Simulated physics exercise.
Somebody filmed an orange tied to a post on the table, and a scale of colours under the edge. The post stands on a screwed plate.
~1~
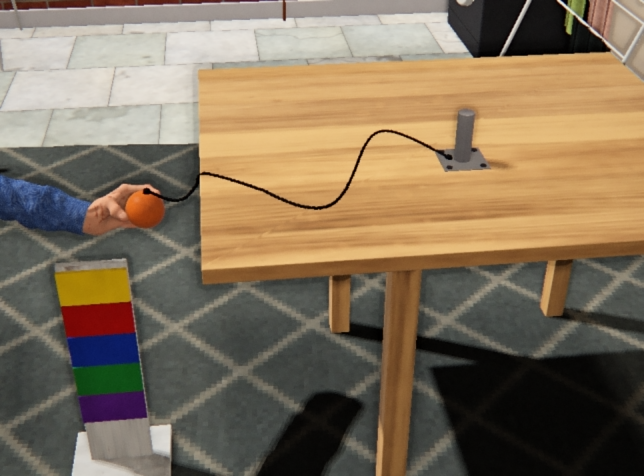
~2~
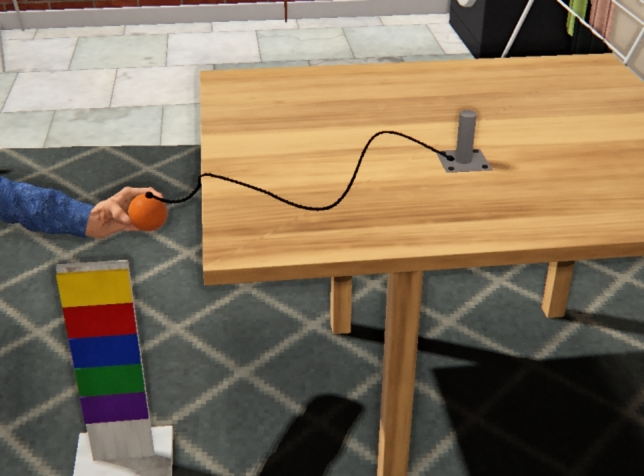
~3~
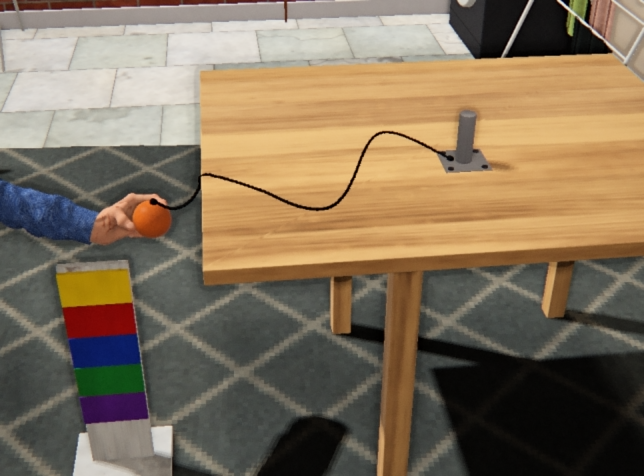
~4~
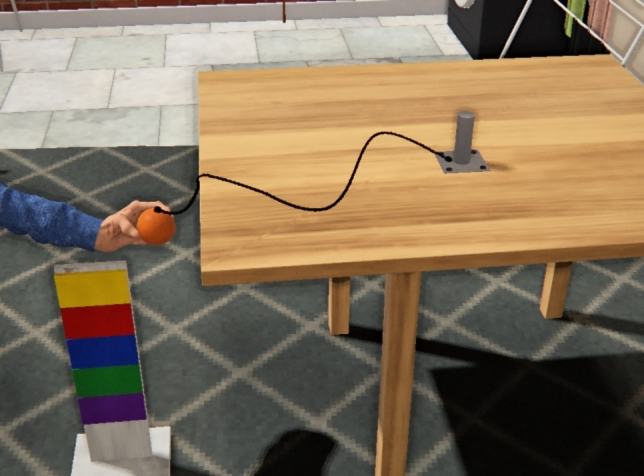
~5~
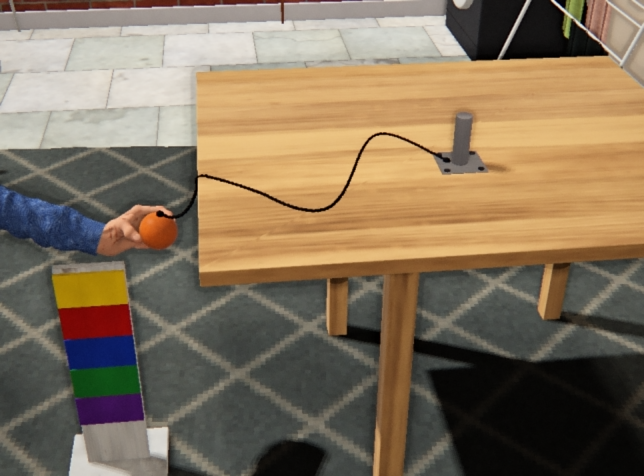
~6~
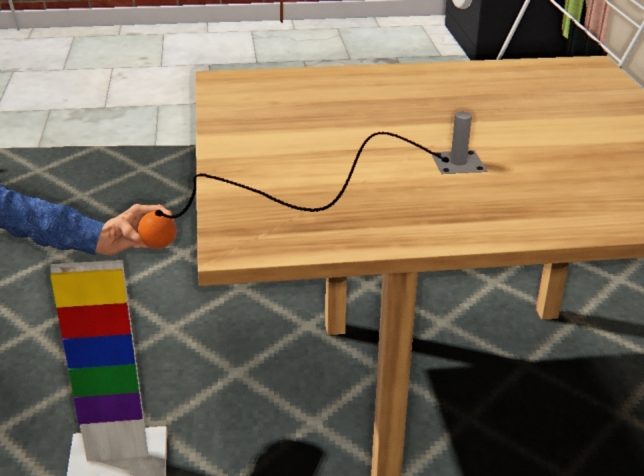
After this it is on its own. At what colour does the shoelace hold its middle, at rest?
Its centre hangs level with the green band.
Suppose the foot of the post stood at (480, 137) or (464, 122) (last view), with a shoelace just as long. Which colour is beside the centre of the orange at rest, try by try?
One after the other, blue; blue.
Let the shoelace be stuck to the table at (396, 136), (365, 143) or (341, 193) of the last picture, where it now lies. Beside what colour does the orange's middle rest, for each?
One after the other, blue; blue; yellow.
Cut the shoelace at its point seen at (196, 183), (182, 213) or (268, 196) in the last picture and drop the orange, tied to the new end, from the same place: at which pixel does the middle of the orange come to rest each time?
About (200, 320), (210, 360) and (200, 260).
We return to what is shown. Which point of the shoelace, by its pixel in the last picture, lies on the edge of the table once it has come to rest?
The one at (332, 204).
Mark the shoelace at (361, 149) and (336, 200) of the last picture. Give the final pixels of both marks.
Near (311, 164) and (199, 168).
A little later, orange near (172, 350); level with blue.
Next, orange near (233, 351); level with green.
Later still, orange near (202, 366); level with green.
When it is over, orange near (213, 365); level with green. Its middle rests at the green band.
